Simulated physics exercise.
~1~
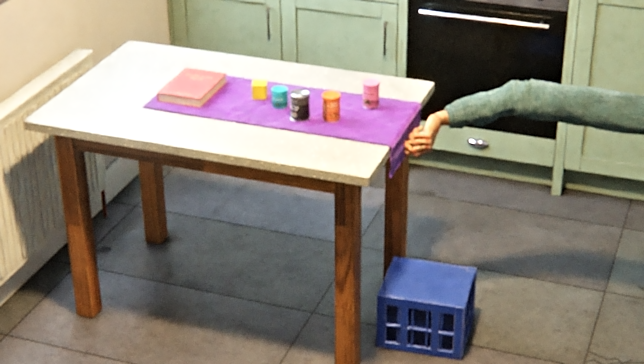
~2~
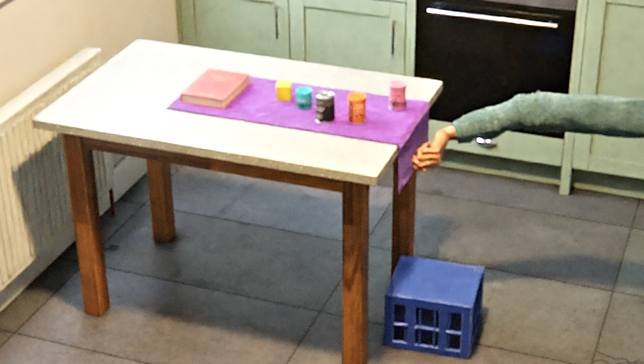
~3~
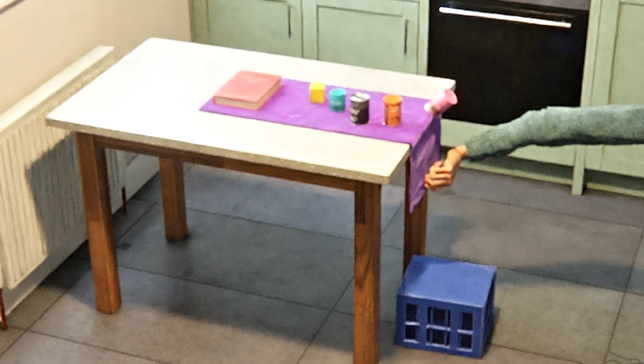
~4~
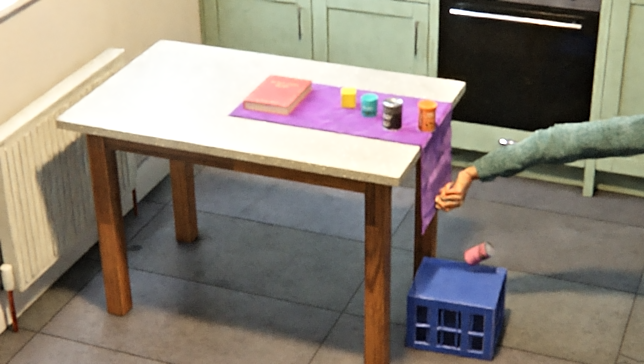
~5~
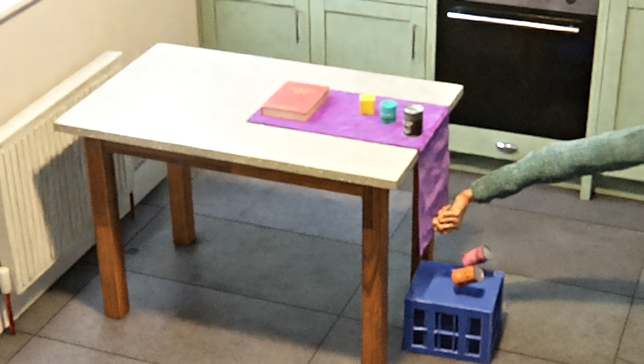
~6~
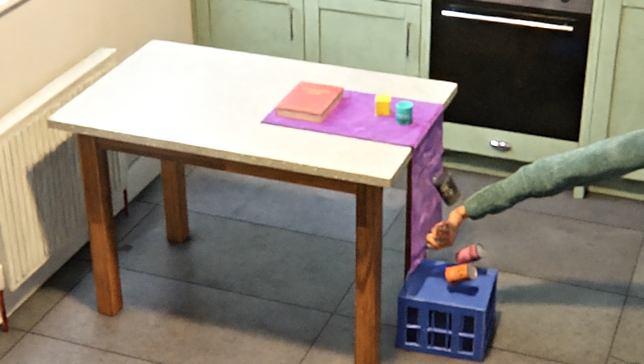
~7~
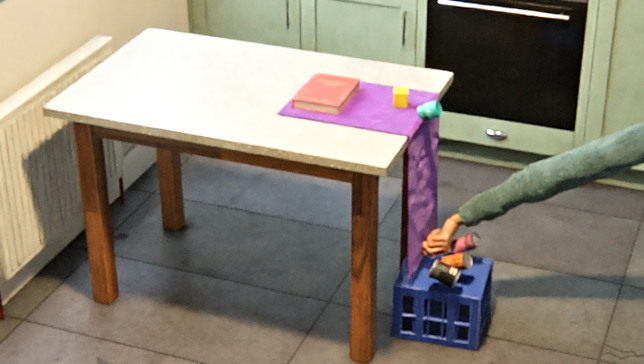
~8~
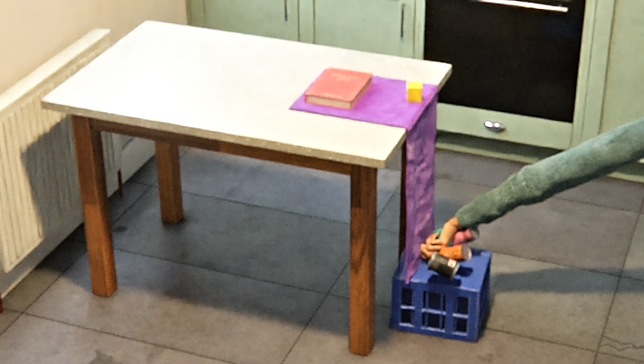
In a kitchen, a hand slowly pulls a purple scarf down over a table's right end, and a pink can, an orange can, a black can and a turquoise pot drop in turn towards a blue crate, leaving a red book and yellow cube on the table.
